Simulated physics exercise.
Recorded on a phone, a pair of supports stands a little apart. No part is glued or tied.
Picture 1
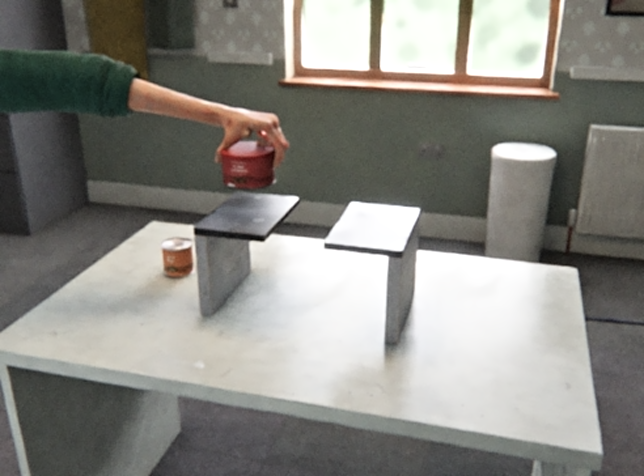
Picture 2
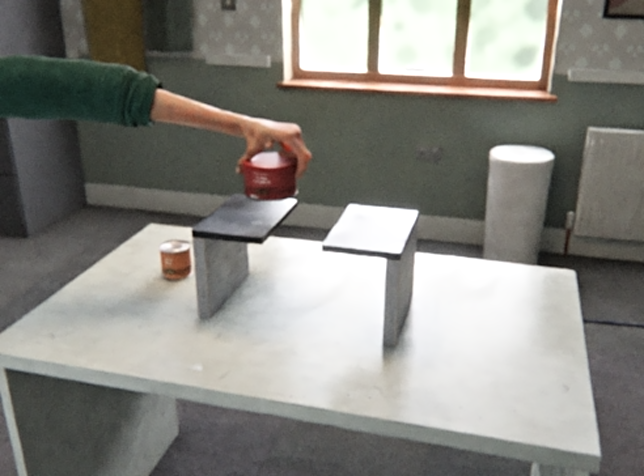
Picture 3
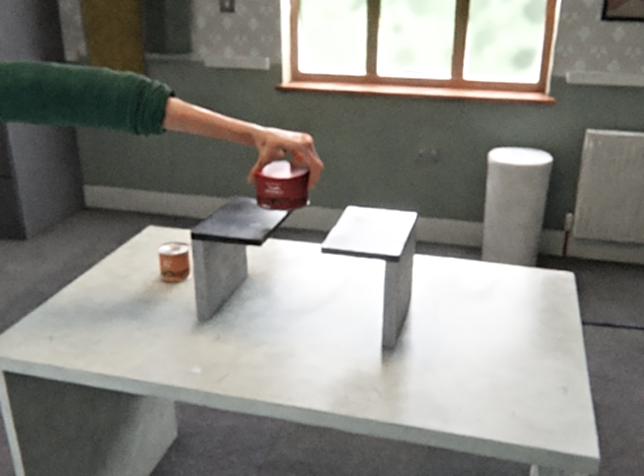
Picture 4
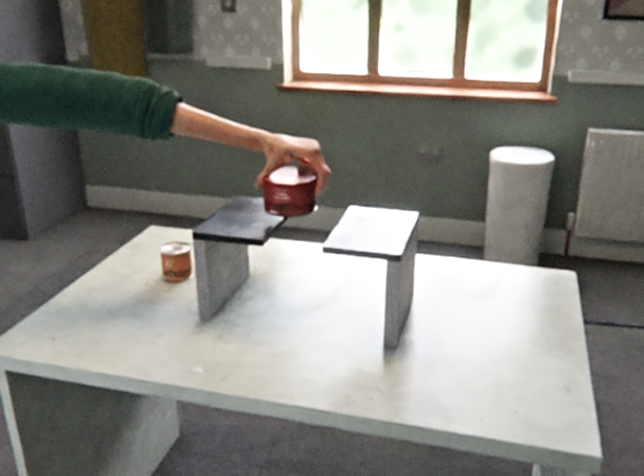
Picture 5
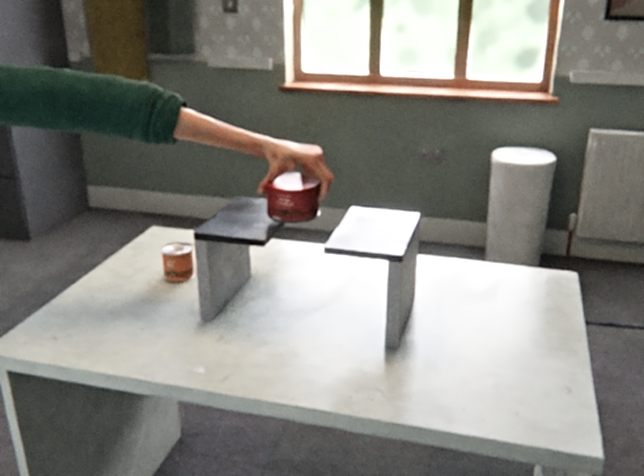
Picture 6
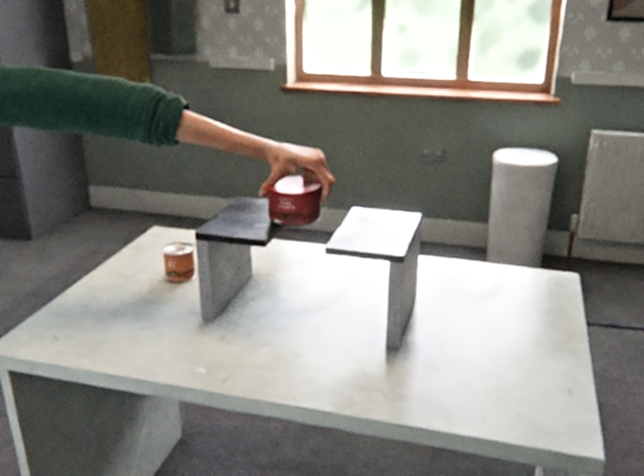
An arm in a green sleeve moved a red tub rightward and slightly down past the dark-topped support, then held it above the gap between the two supports, while a small orange tin sat still.
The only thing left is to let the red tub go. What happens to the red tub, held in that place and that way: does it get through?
Basically it winds up on the table.
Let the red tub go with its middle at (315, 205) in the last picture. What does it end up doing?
Well, it simply falls right through.
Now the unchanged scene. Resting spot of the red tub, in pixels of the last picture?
End position, last frame: About (339, 288).
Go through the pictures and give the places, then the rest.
Being brought over the gap; red tub (248, 165); orange tin (178, 258), in the first picture.
Being brought over the gap; red tub (270, 176); orange tin (176, 260), in the second picture.
Being brought over the gap; red tub (282, 186); orange tin (175, 262), in the third picture.
Being brought over the gap; red tub (290, 192); orange tin (177, 262), in the fourth picture.
Being brought over the gap; red tub (293, 198); orange tin (178, 262), in the fifth picture.
Poised above the slot; red tub (294, 201); orange tin (180, 262), in the sixth picture.
Then, 0.30 s on from there, red tub turned 63° from how it was put near (310, 234).
Then, 0.40 s on from there, red tub on its side near (321, 286).
Then, 0.70 s on from there, red tub on its side near (335, 288).
In the end, toppled on the stand or table, red tub; orange tin unmoved. At the end, from the last picture's camera, red tub near (339, 289). The tub reaches the table.
